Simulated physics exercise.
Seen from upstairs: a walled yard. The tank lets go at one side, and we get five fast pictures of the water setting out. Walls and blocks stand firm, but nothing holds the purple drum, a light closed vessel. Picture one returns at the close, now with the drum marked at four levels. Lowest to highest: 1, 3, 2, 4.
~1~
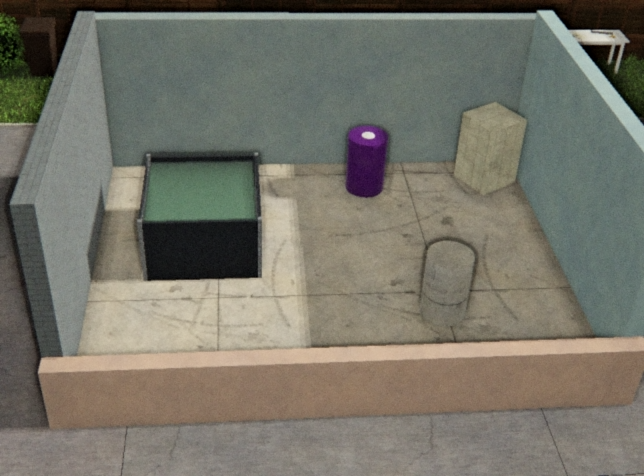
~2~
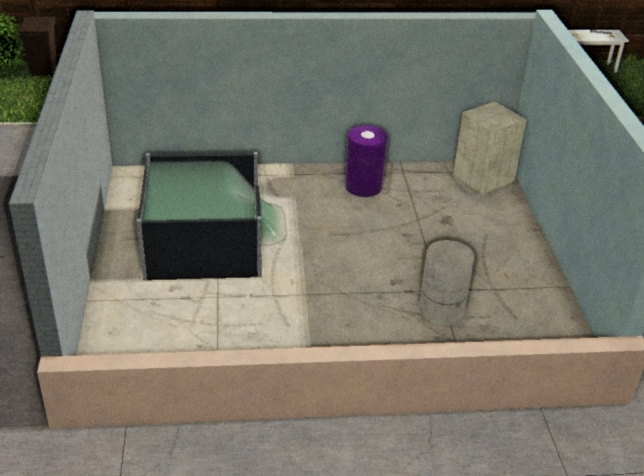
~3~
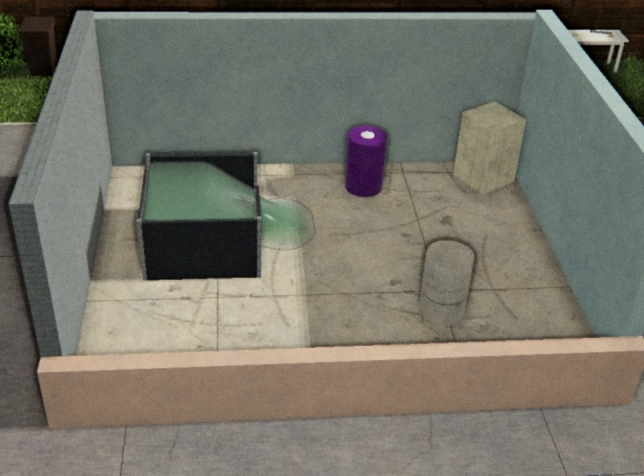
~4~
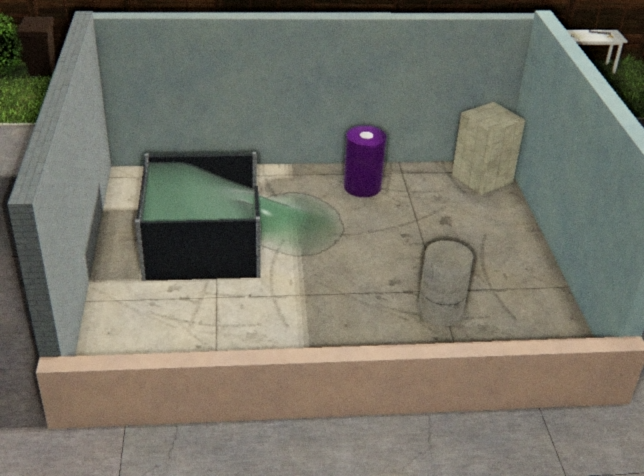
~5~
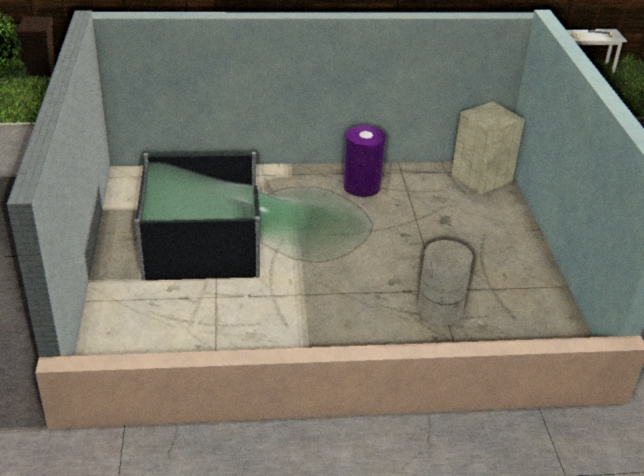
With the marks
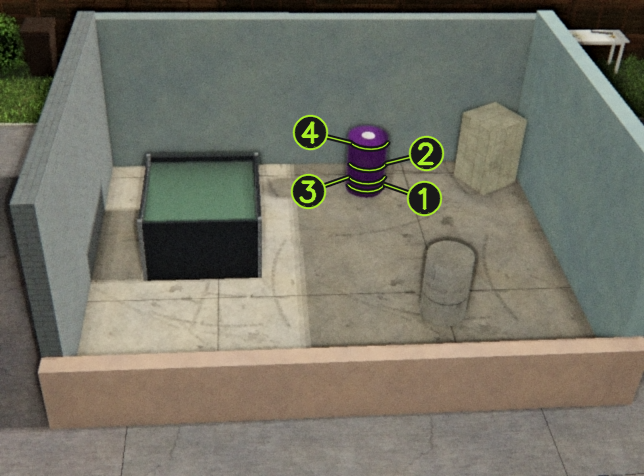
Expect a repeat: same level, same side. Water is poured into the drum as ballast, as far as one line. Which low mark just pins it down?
2 will do.
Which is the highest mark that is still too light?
That is mark 3.
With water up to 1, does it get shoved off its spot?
Yes.
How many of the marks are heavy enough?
Two of the four.
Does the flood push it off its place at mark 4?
No.
On the marked copy, 1 at (367, 191); 2 at (369, 170); 3 at (368, 183); 4 at (371, 149); from the bottom up 1, 3, 2, 4.
Choosing 1, it is pushed about 4 times its own width away.
Choosing 2, it does not move.
Choosing 3, it is pushed about its own width away.
Choosing 4, it does not move.
